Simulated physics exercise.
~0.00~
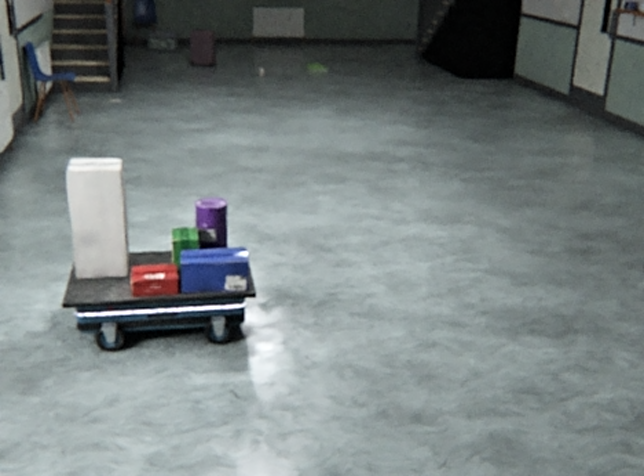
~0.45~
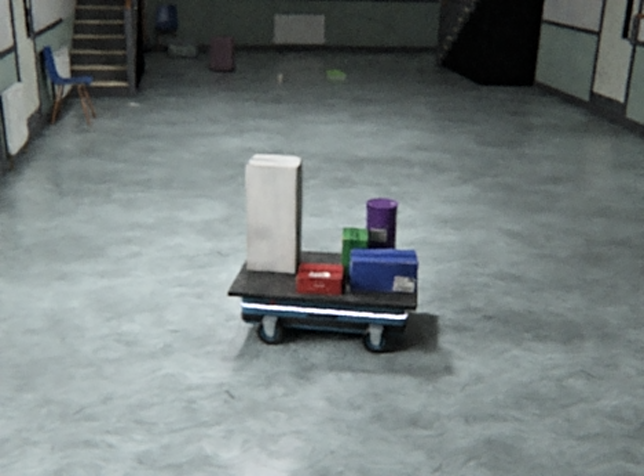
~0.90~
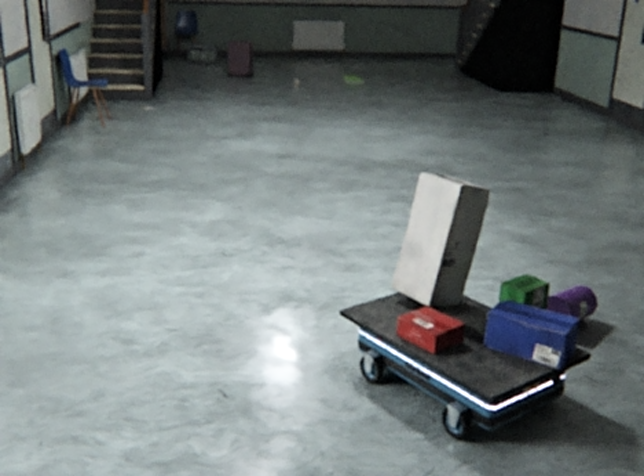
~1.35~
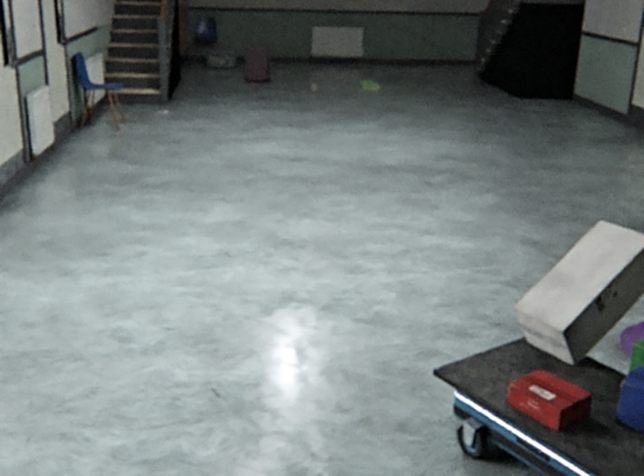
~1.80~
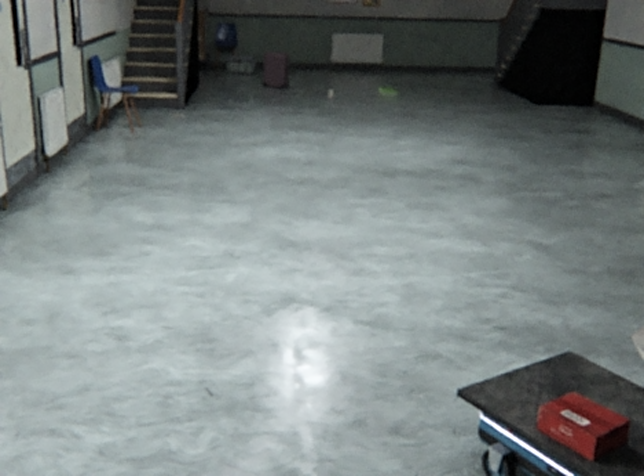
A flat black cart rolls rightward across a shiny grey hall floor, seen from slightly above, with stairs and a blue chair at the far left. It carries a tall white box at the left, a red box in front, and a green box, blue box and purple canister toward the right. As the cart swings round toward the viewer, the canister tips onto its side and the white box leans. The white box then tilts steeply over the right side. Finally the cart sits partly visible at lower right, the red box still aboard.
